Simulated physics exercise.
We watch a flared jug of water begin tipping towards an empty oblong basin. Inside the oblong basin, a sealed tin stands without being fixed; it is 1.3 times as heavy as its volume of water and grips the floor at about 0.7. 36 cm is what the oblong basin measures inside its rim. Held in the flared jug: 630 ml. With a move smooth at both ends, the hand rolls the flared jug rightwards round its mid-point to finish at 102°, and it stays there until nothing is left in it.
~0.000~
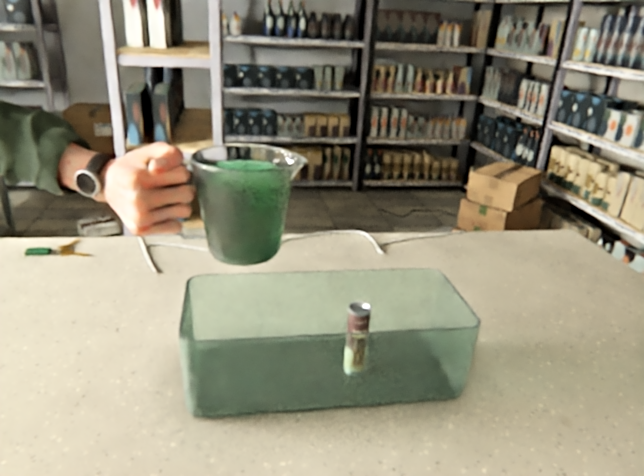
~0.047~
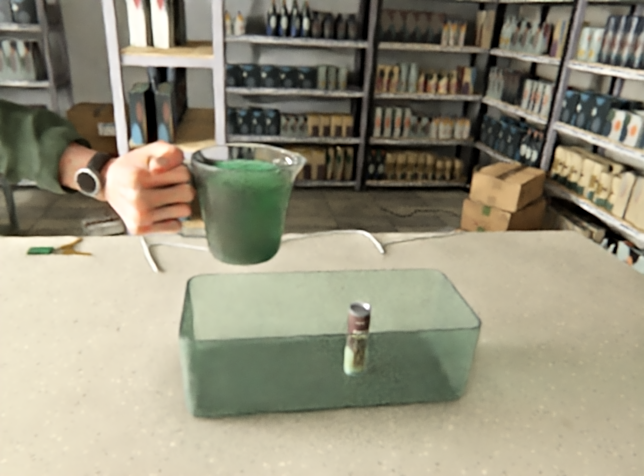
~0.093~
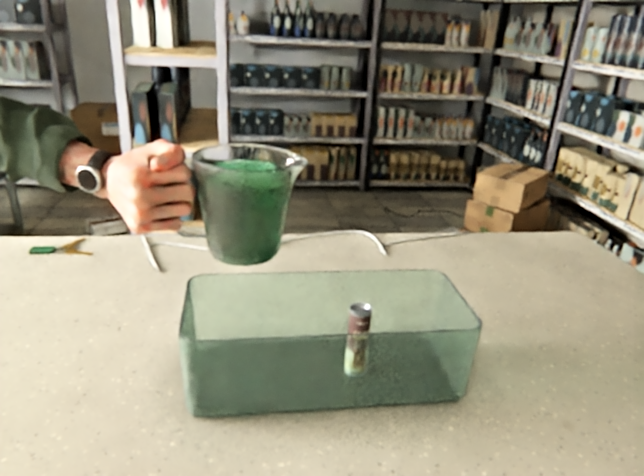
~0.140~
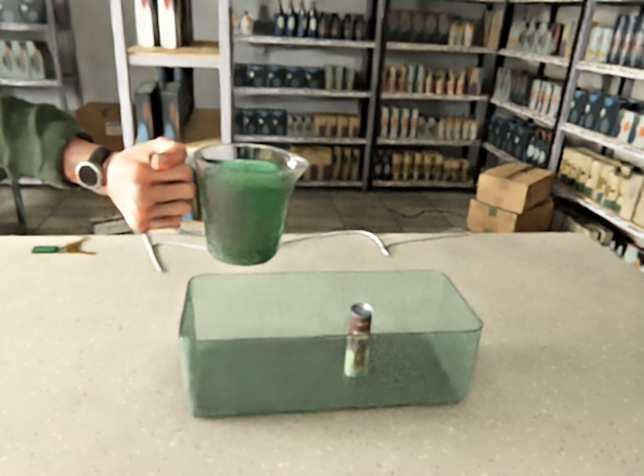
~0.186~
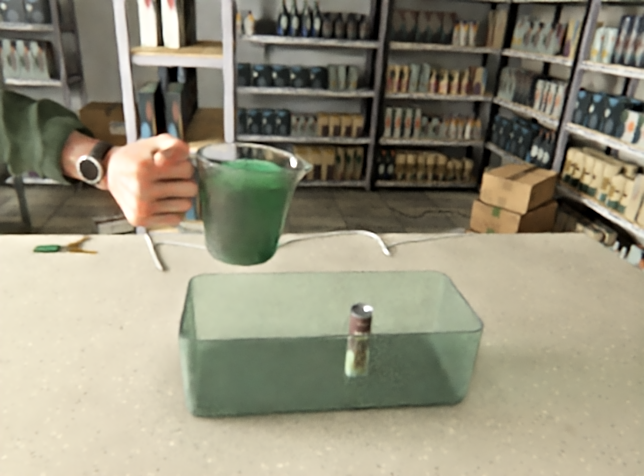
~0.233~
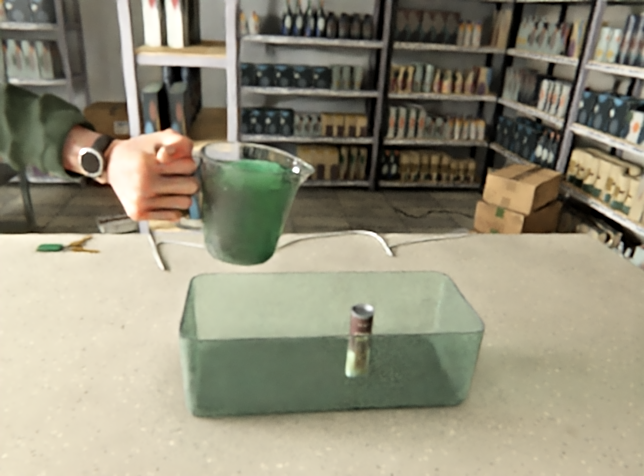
To begin with, a hand wearing a watch holds a flared jug of green liquid upright above and behind an oblong, greenish see-through basin with a small tin standing inside. The hand stays almost still, then slowly tilts the jug slightly to the right, the liquid remaining inside.
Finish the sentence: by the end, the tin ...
By the end, the tin has toppled.
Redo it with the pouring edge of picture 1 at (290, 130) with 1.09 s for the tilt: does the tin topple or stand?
Result: Tin tipped over.
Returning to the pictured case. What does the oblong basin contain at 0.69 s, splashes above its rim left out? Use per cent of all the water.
Roughly 5 percent of it.
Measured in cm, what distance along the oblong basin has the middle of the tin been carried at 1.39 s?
Reading: Roughly 7 cm.
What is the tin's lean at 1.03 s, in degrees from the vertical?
It tilts roughly 0° from upright.
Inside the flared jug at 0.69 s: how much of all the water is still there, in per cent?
80 %.
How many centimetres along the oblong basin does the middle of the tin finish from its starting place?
The tin's middle ends up about 7.0 cm along the basin.
Then, 0.69 s in, the tilt is 58° and 80 per cent is still to pour; the tin stands where it began.
Then, 1.03 s in, the tilt is 93° and 25 per cent is still to pour; the tin stands where it began.
Then, 1.39 s in, the tilt is 102° and 1 per cent is still to pour; the tin lies on its side.
Then, 1.77 s in, the tilt is 102° and 0 per cent is still to pour; the tin lies on its side.
Finally, the tin lies on its side.
